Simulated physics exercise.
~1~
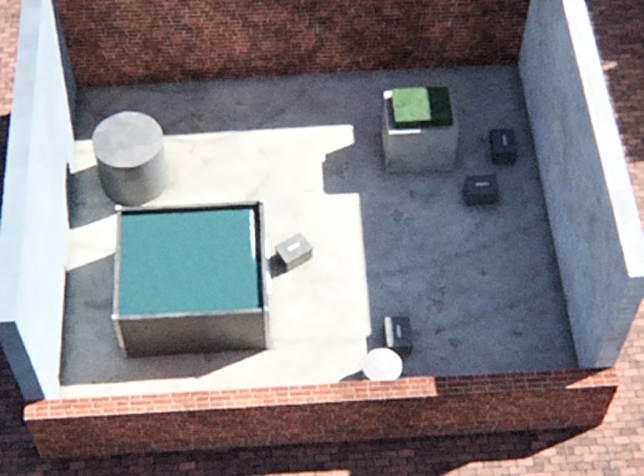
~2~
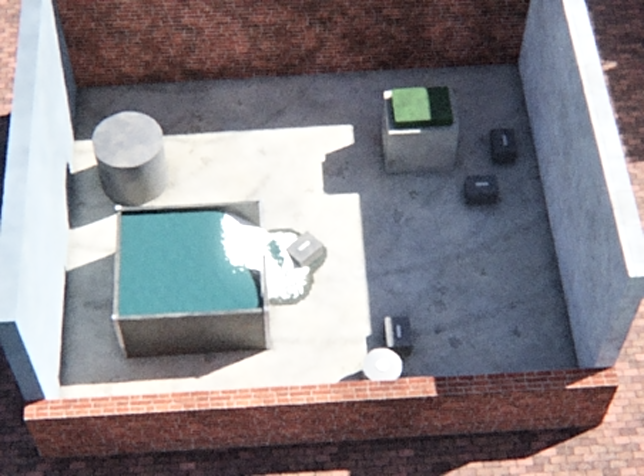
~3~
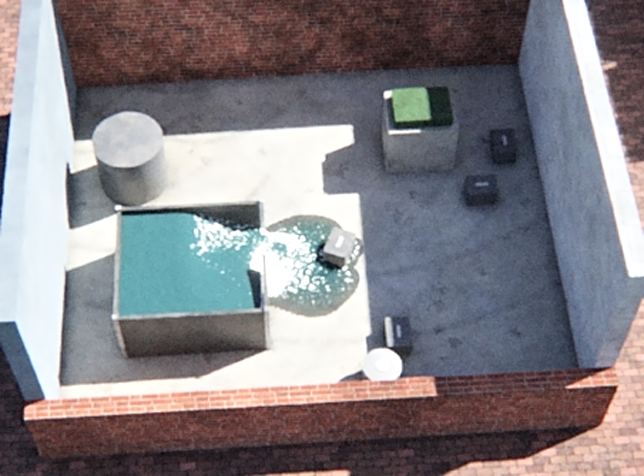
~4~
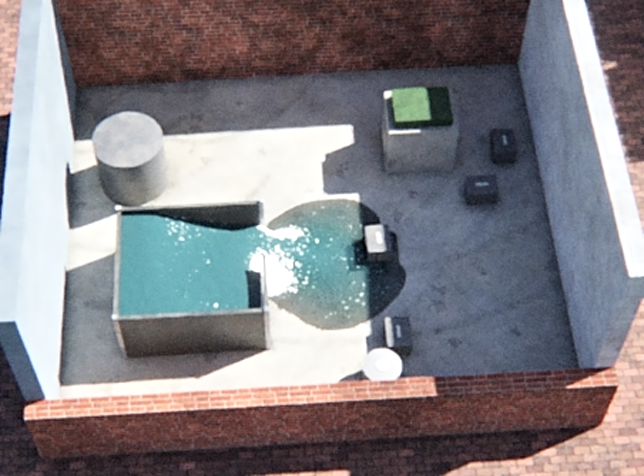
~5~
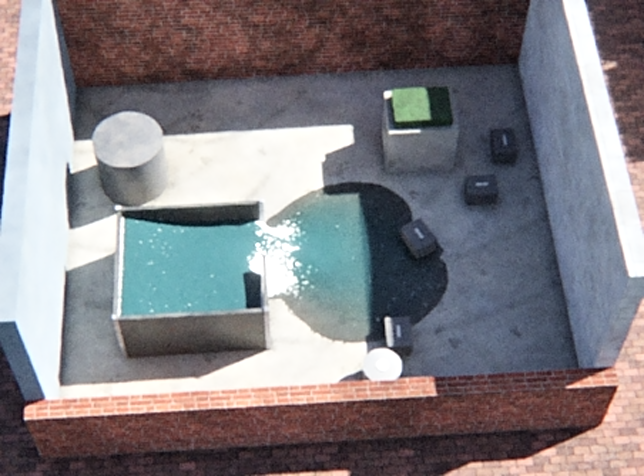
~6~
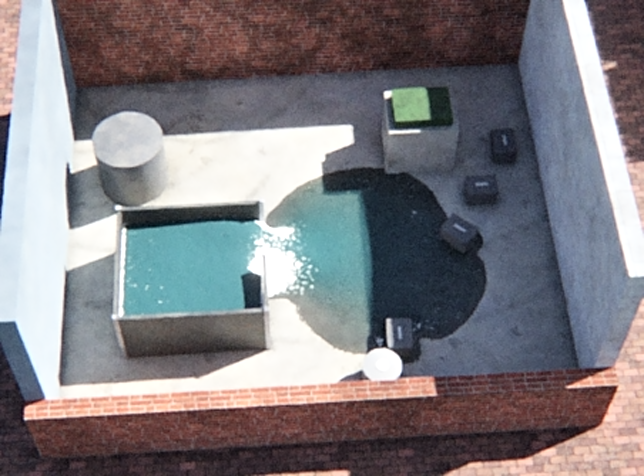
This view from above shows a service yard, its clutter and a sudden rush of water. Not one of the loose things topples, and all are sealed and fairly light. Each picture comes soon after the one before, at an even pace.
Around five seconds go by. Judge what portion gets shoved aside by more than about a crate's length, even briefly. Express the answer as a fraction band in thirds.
Fraction band: 2/3 or more.
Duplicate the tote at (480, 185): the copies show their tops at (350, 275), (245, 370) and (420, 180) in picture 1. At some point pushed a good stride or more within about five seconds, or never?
Sequence: Travels that far, doesn't go far, travels that far.
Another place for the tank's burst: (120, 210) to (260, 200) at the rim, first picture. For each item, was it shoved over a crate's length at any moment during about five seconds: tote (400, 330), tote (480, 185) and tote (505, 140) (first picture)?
Results in order: Stayed within it / moved that far / moved that far.
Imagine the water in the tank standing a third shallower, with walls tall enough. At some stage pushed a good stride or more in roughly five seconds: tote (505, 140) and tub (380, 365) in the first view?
Taking them in order, went the full length and then didn't get there.
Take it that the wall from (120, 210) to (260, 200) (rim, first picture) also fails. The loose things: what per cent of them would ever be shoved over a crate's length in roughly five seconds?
40 % or thereabouts.
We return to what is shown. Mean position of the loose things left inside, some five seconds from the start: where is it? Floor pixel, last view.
Centre estimate: Around (423, 235).
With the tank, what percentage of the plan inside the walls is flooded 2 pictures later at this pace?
That works out to about 40 in a hundred.
A moment on, 1 of 5 are well off their spots; 0 afloat.
Next, 4 of 5 are well off their spots; 3 afloat.
Later, 4 of 5 are well off their spots; 4 afloat.
In the end, 4 of 5 are well off their spots, and 5 have been at some point; 5 afloat.
